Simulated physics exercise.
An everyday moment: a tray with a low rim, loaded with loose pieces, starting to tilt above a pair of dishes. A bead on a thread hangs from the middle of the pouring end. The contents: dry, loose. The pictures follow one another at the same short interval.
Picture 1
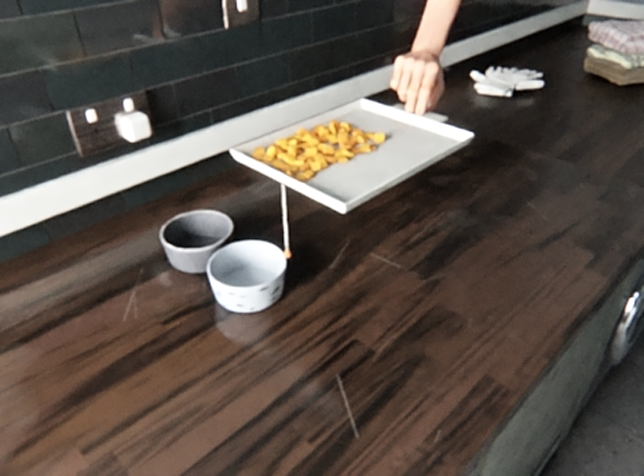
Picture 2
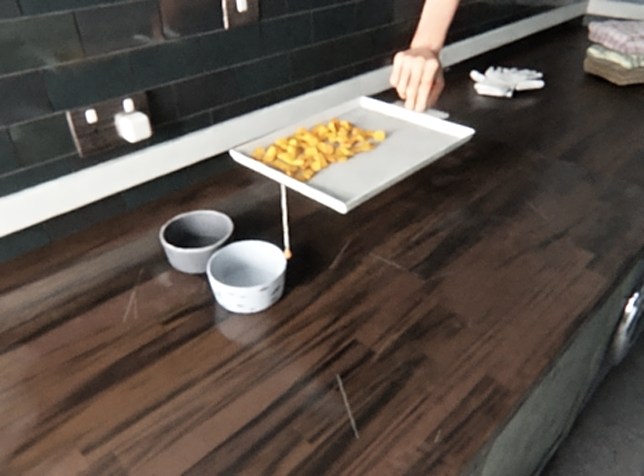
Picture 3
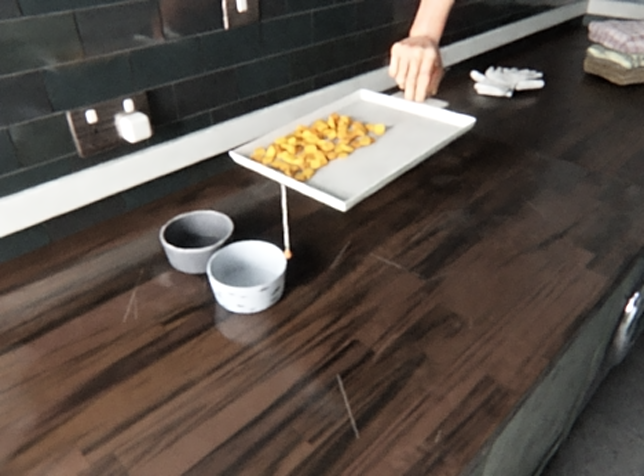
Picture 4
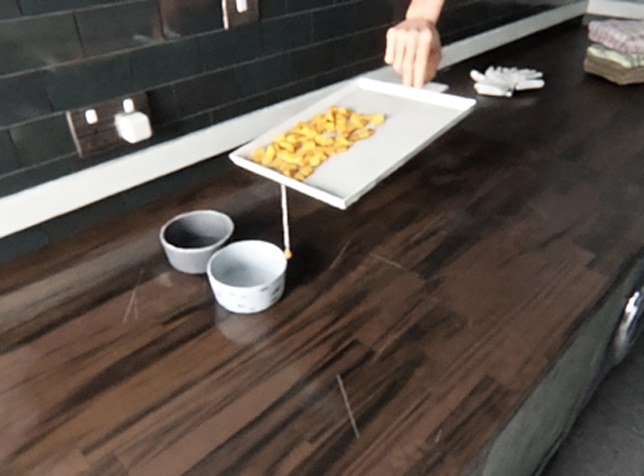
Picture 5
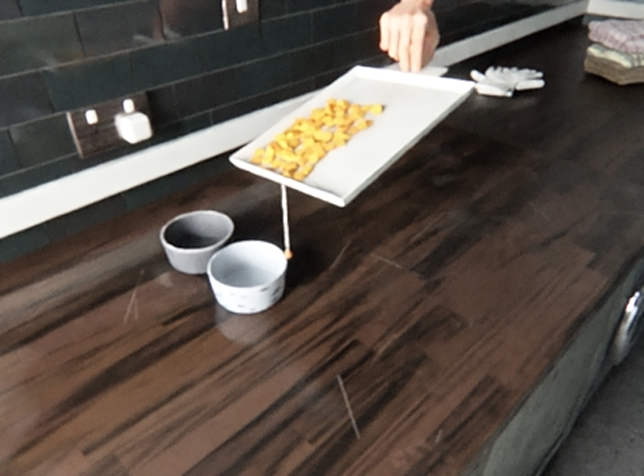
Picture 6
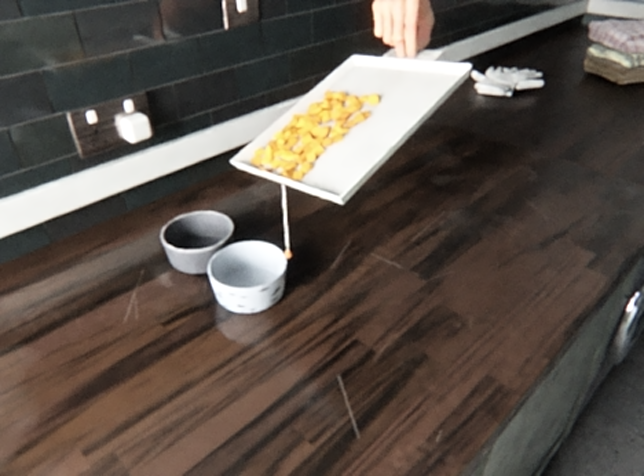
On a dark wooden countertop, a hand grips the far end of a white tray of small golden pieces above two small bowls, one grey and one white, and gradually raises that end, tilting the tray more steeply.
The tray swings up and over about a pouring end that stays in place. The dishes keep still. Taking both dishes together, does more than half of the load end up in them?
The dishes gather above half.
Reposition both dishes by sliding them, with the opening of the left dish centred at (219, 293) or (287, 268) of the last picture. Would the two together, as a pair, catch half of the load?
Well, not up to half at the first spot and not up to half at the second.
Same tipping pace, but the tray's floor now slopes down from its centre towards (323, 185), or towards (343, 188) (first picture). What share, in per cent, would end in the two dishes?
In order: About 10, then 0 percent.
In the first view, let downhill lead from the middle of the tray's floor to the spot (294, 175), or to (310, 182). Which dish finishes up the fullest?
First try: The dish to the right; second try: The dish to the right.
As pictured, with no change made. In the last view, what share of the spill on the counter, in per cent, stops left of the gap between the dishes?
Looks to be around 10 per cent of the spill.
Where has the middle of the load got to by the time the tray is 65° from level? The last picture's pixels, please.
I'd put the middle close to (263, 149).
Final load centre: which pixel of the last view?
Roughly pixel (235, 268).
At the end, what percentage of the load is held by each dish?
Result - left dish: 20 %; right dish: 40 %.
Soon, tray tipped steeply; nearly all on the tray; a stray few in the air.
A while on, tray tipped past a quarter turn; a stray few on the tray; about a third in the right dish; about a quarter in the left dish; about a quarter outside both; a small part in the air.
Towards the end, tray tipped past a quarter turn; about half in the right dish; about a quarter in the left dish; about a third outside both.
Finally, tray tipped past a quarter turn; about half in the right dish; about a quarter in the left dish; about a third outside both.
